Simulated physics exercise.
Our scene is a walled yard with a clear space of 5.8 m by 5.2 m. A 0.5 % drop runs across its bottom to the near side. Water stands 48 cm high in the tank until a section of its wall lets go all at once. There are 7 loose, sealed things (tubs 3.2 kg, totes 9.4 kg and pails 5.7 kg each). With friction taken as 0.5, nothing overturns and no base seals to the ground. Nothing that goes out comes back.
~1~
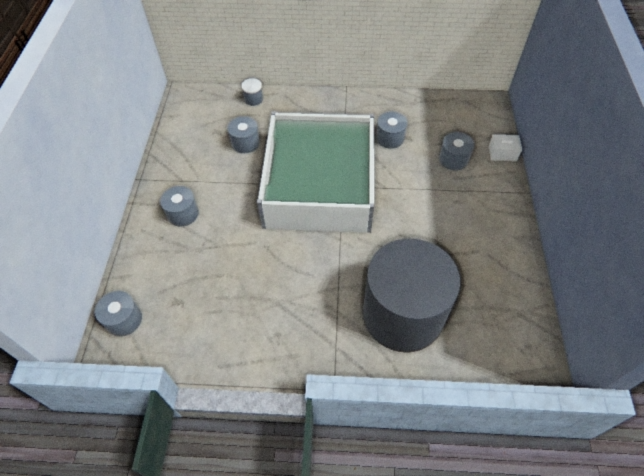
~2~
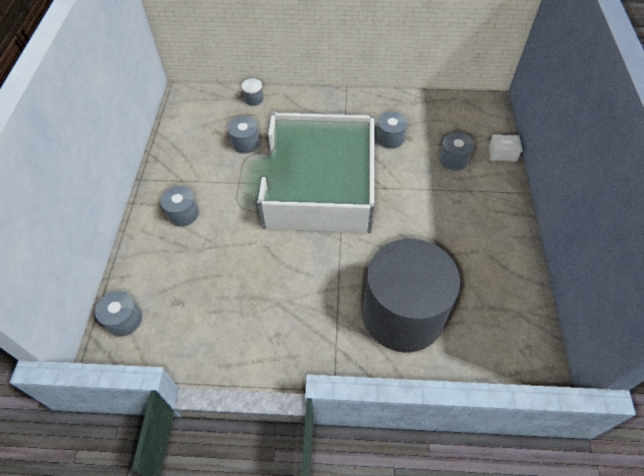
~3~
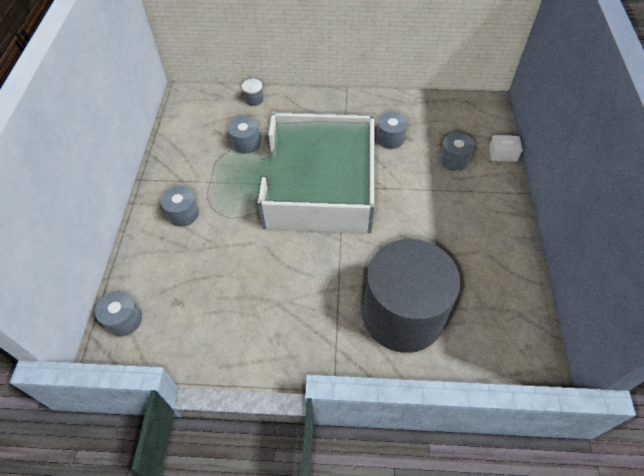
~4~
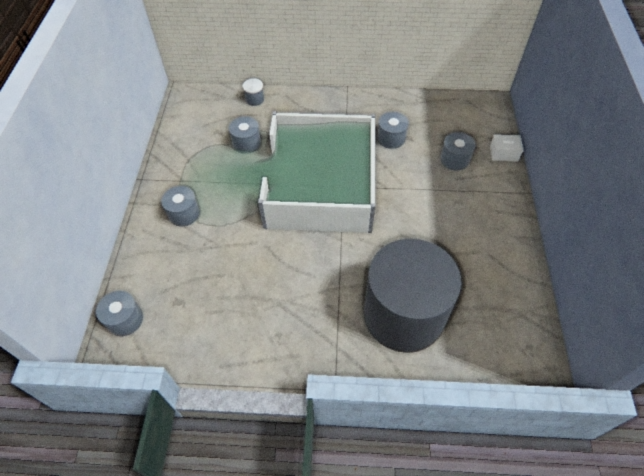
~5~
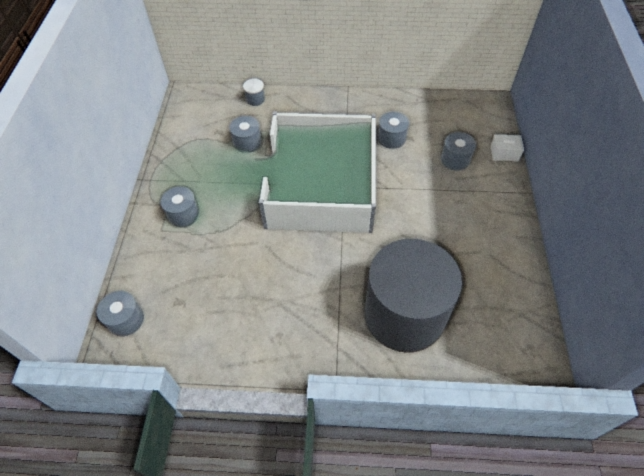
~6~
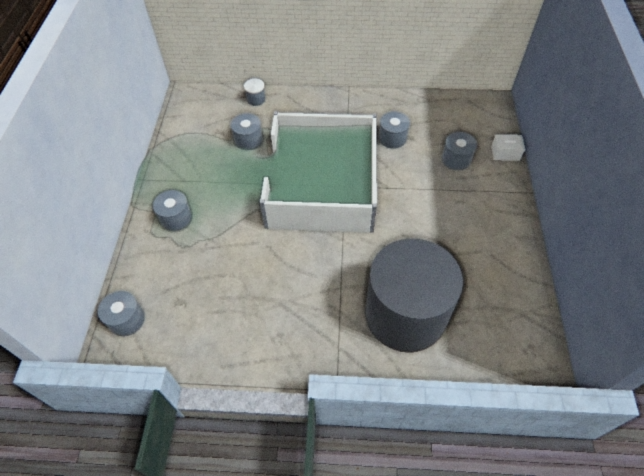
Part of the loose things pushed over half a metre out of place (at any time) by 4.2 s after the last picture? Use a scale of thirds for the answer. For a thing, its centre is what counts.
On that scale: One to two thirds.
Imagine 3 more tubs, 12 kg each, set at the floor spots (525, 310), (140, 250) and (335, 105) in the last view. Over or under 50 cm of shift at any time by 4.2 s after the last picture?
Result, in sequence: Below the mark / above the mark / below the mark.
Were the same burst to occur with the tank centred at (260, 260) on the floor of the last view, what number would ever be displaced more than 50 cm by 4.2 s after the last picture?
So the tally would be 3.
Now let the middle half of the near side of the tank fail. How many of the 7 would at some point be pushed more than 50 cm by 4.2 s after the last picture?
That gives 0 of them.
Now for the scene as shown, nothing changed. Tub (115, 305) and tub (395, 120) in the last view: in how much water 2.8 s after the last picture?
Around 4 cm and 0 cm.
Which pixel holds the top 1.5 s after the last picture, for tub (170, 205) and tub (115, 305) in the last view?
About (123, 312) for the first and (125, 348) for the second.
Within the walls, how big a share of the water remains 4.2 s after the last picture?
Around 98 % of the water.
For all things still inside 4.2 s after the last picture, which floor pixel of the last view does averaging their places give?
At about (372, 188).
Then, 0.4 s after the last picture 1 of 7 are over 50 cm from their spots; 0 afloat.
Then, 1.5 s after the last picture 2 of 7 are over 50 cm from their spots; 1 afloat.
Then, 2.8 s after the last picture 2 of 7 are over 50 cm from their spots; 2 afloat.
Then, 4.2 s after the last picture 3 of 7 are over 50 cm from their spots, and 3 have been at some point; 2 afloat.
